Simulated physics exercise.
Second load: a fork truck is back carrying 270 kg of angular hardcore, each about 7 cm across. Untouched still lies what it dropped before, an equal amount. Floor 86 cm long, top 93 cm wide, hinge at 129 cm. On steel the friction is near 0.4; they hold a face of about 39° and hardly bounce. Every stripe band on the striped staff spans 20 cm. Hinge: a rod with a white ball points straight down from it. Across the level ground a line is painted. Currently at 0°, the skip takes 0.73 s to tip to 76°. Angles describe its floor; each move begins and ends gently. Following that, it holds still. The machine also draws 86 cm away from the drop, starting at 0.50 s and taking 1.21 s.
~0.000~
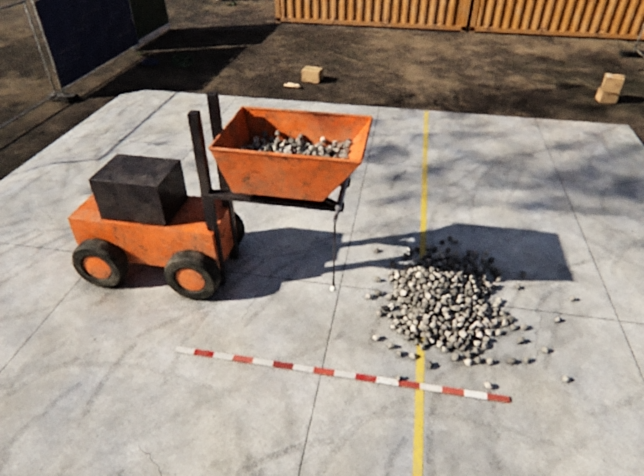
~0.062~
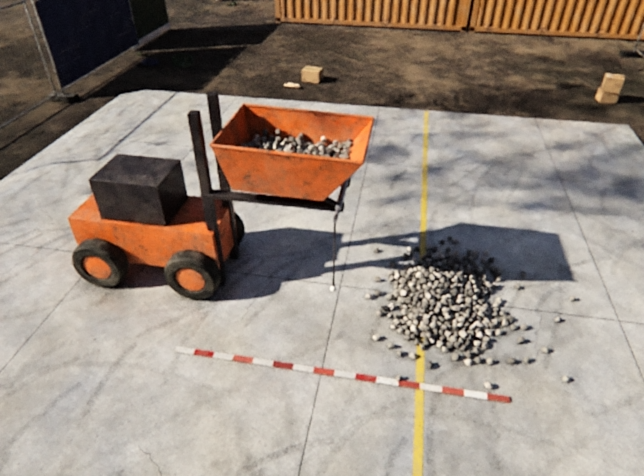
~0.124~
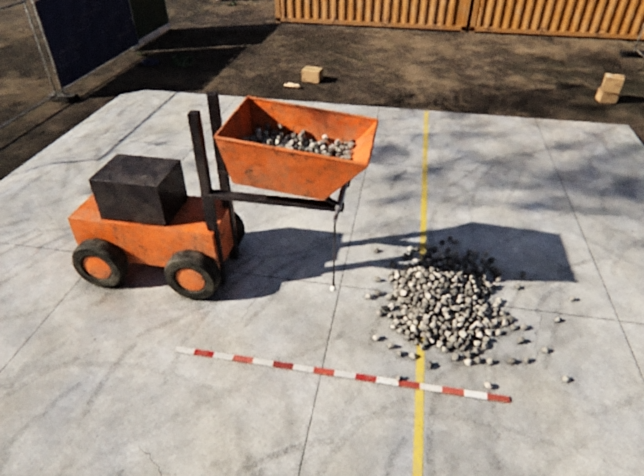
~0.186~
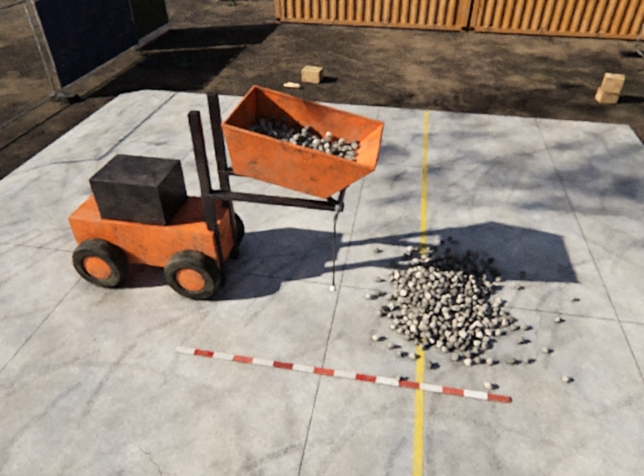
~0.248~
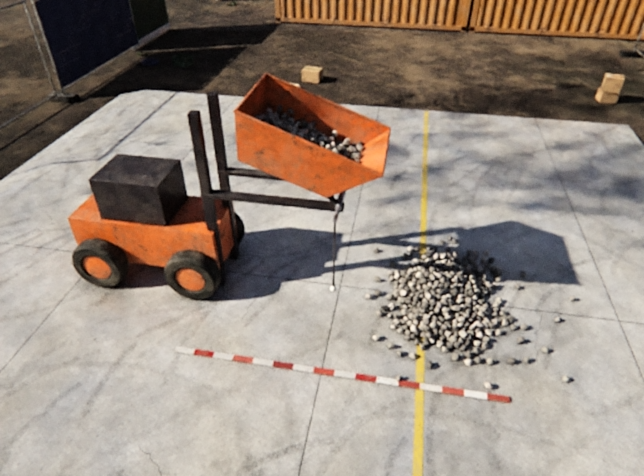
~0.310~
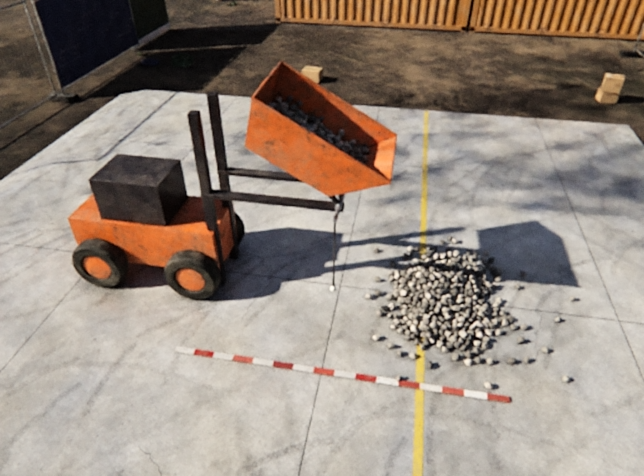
An orange fork truck steadily tilts its raised skip of grey stones down toward the right.
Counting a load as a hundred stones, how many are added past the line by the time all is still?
Some 58 are added.
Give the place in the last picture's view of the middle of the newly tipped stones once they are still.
I'd say close to (434, 295).
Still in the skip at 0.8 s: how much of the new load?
Still inside: Some 90 %.
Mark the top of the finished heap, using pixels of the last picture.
Note: Crest near (438, 281).
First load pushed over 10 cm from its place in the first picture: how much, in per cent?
Estimate: 10 %, roughly.
After 0.6 s the floor is at 64°; in per cent of one load, 100 in the skip, 25 short of the line, 75 past the line; the foremost stones are at (541, 321).
After 0.8 s the floor is at 76°; in per cent of one load, 92 in the skip, 33 short of the line, 75 past the line; the foremost stones are at (541, 321).
After 2.2 s the floor is at 76°; in per cent of one load, 0 in the skip, 67 short of the line, 133 past the line; the foremost stones are at (630, 309).
After 4.6 s the floor is at 76°; in per cent of one load, 0 in the skip, 67 short of the line, 133 past the line; the foremost stones are at (632, 310). Net gain past the line, 58.
